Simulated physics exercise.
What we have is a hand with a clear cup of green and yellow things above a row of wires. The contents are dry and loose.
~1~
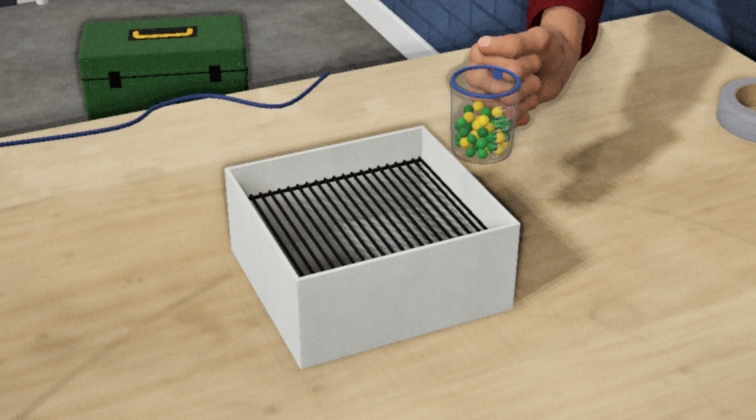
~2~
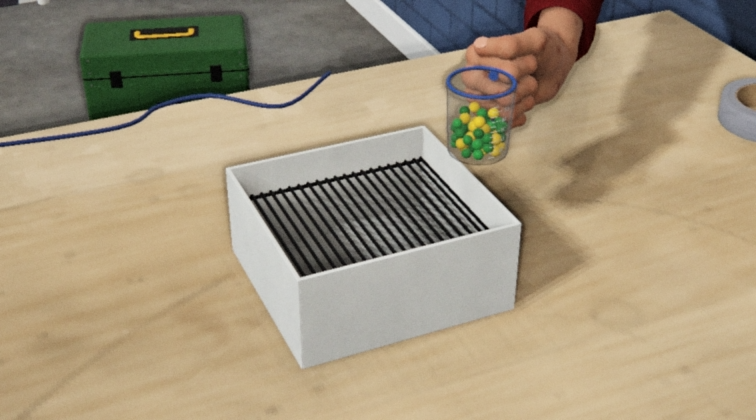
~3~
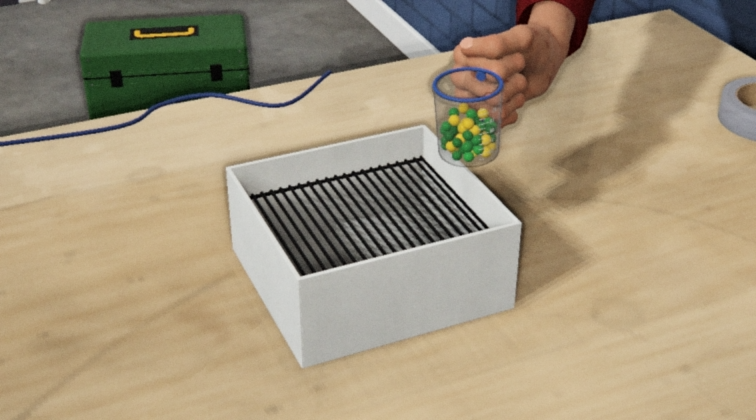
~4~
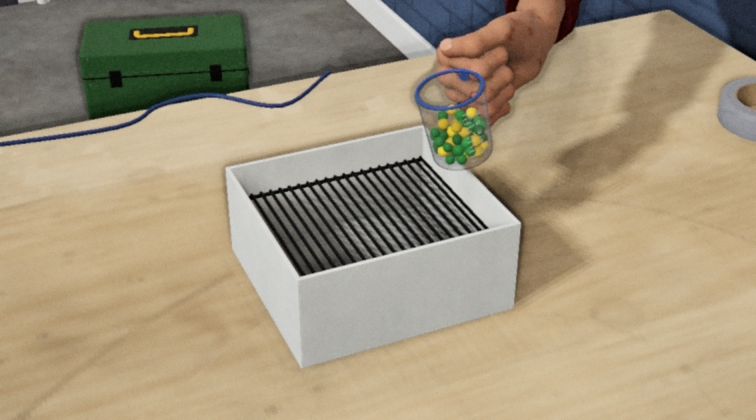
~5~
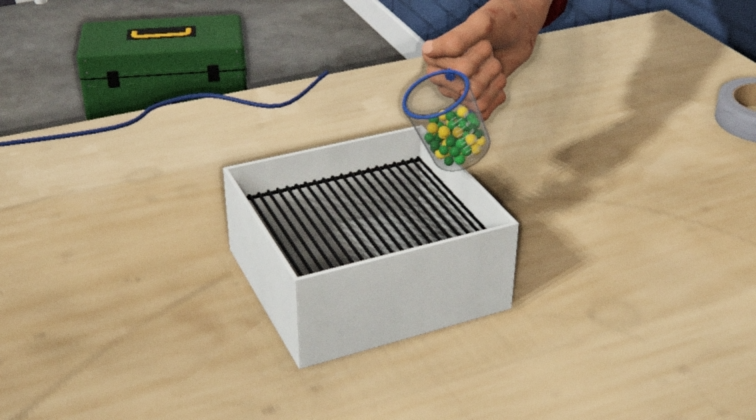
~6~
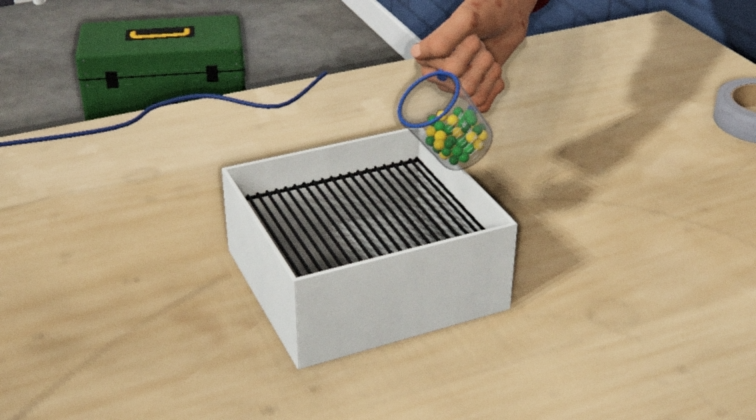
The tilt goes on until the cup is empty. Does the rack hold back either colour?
The green ones rest on the wires and the yellow ones rest on the wires.
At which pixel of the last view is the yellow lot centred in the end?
At about (382, 216).
Then, 0.25 s later than the last frame, green ones, every one in the cup; yellow ones, every one in the cup.
Then, 0.58 s later than the last frame, green ones, every one in the cup; yellow ones, every one in the cup.
Then, 0.92 s later than the last frame, green ones, roughly half in the cup, roughly half on or over the wires; yellow ones, roughly half in the cup, roughly half on or over the wires.
When it is over, green ones, every one on the wires, not one under the rack; yellow ones, every one on the wires, not one under the rack.
